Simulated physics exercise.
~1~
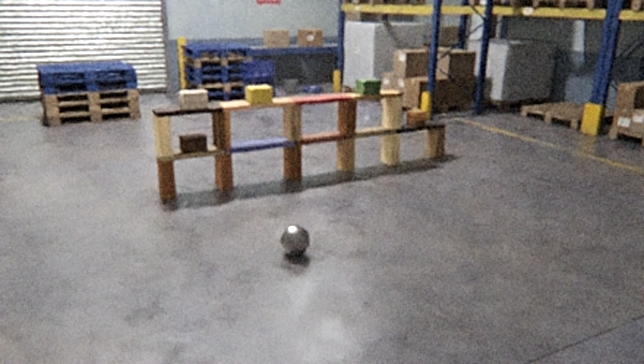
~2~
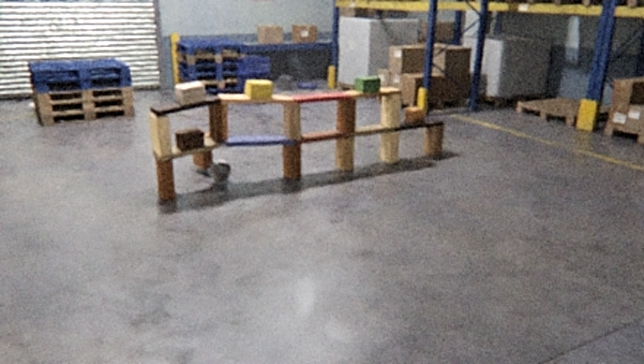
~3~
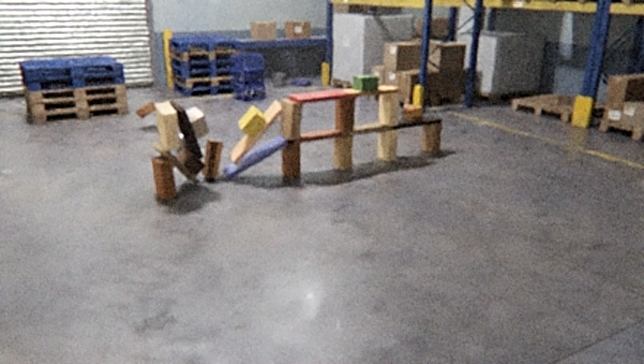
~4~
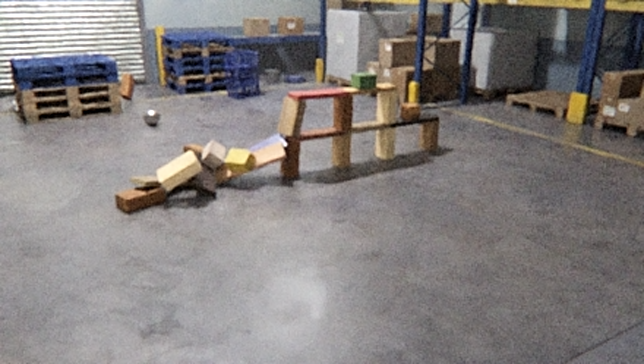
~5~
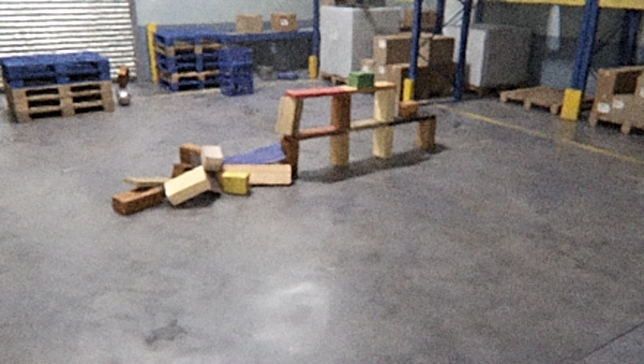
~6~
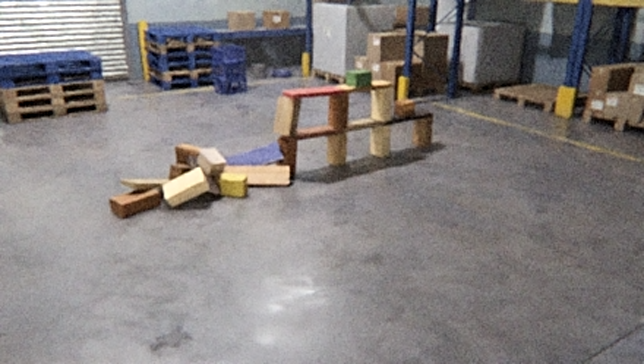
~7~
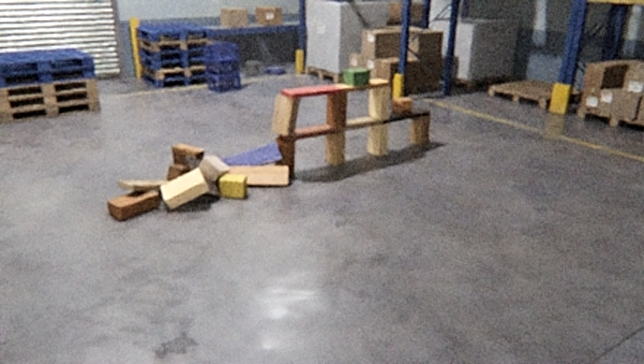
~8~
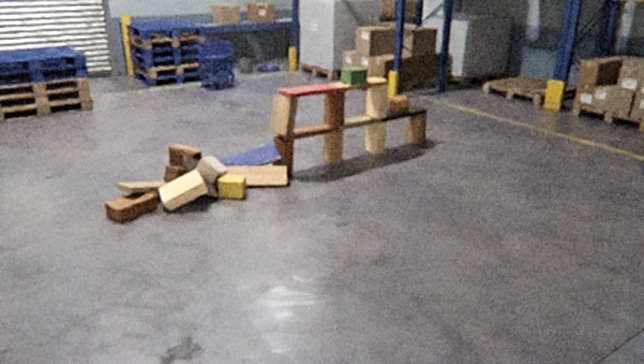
In a warehouse, a steel ball rolled away across the floor into a two-level structure of wooden posts and planks, knocking down its left end and rolling on out of sight, leaving blocks and a tilted blue plank heaped beside the still-standing right part.
